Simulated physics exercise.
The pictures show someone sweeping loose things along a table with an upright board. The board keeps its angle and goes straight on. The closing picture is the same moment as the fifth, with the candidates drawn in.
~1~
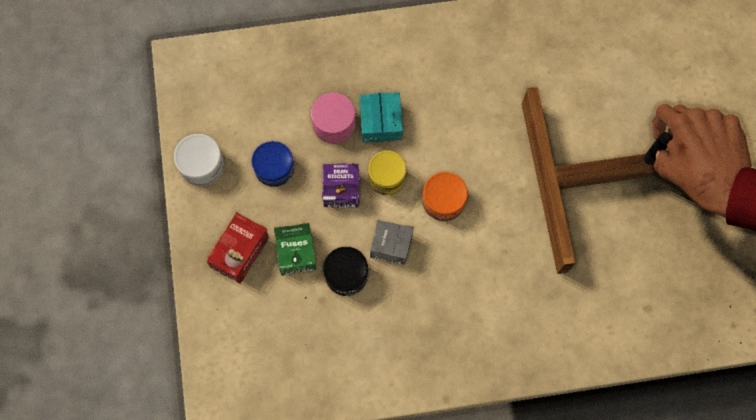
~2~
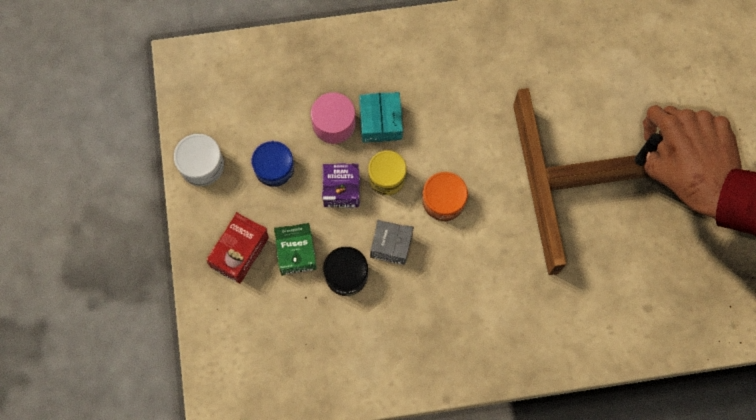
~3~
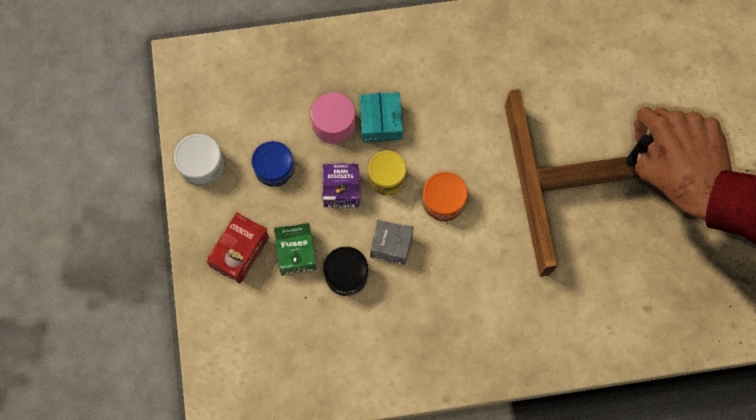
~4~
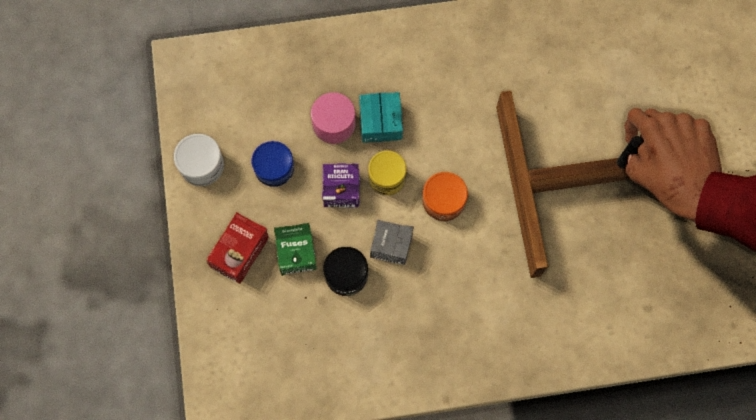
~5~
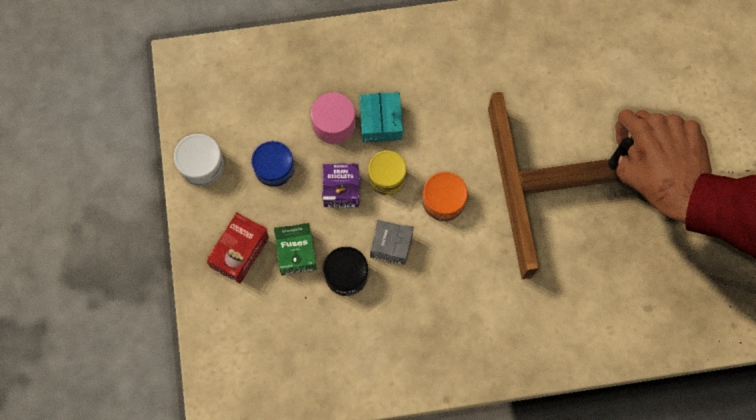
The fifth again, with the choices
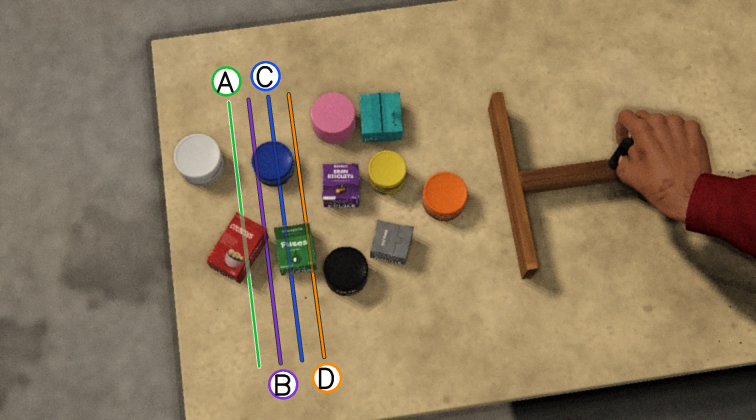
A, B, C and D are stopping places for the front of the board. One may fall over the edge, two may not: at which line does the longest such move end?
At A, and not beyond.
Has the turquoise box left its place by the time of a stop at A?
By then, yes.
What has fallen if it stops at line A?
The red box.
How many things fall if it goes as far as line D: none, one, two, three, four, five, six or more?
The count is none.
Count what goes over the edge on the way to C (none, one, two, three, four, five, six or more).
In all, none.
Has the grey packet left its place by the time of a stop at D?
Yes.
On the marked copy, A at (243, 229); B at (264, 226); C at (284, 223); D at (306, 220).
Following A. Soon after the start, board (417, 192); turquoise box (376, 118); yellow tub (382, 169).
Later, board (319, 206); red box (226, 243); green box (253, 268).
In the end, board (244, 216); red box over the edge; green box (181, 287); one fallen.
As for the rest, B is within the limit but short; C is within the limit but short; D is within the limit but short.
